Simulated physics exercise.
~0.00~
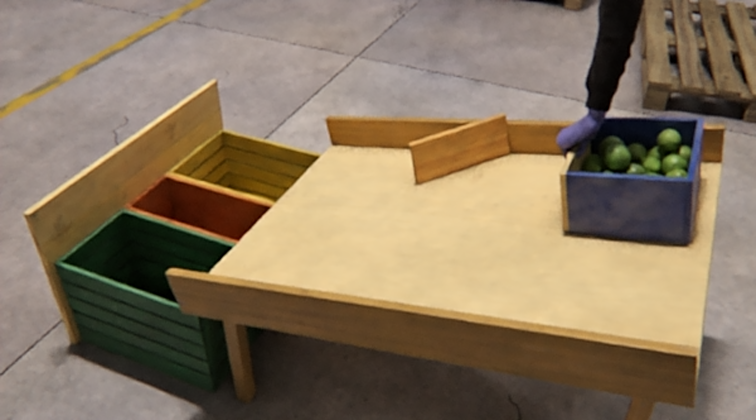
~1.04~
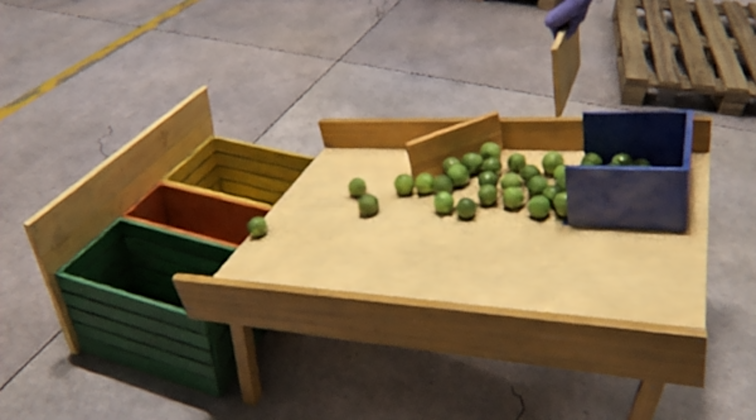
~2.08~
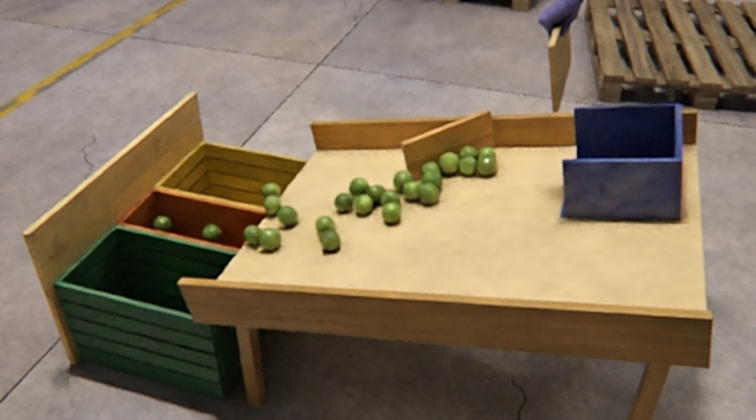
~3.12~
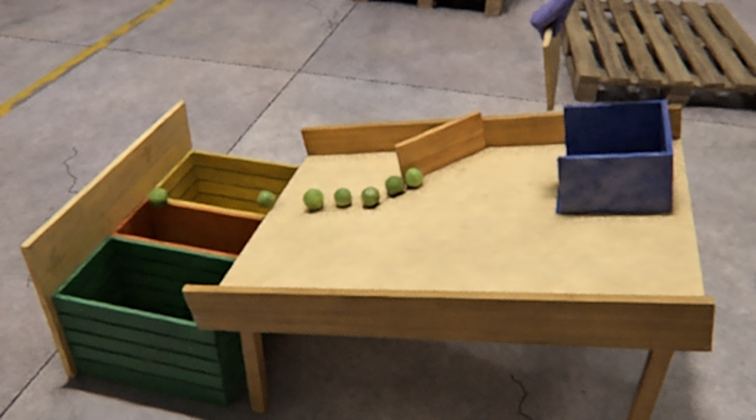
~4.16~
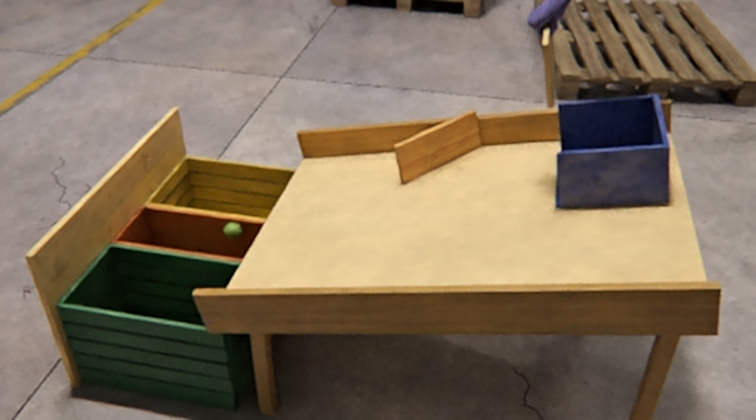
Warehouse floor, a gloved hand lifting a gate from a blue pen, green apples rolling down a walled table into coloured tubs, mostly orange.
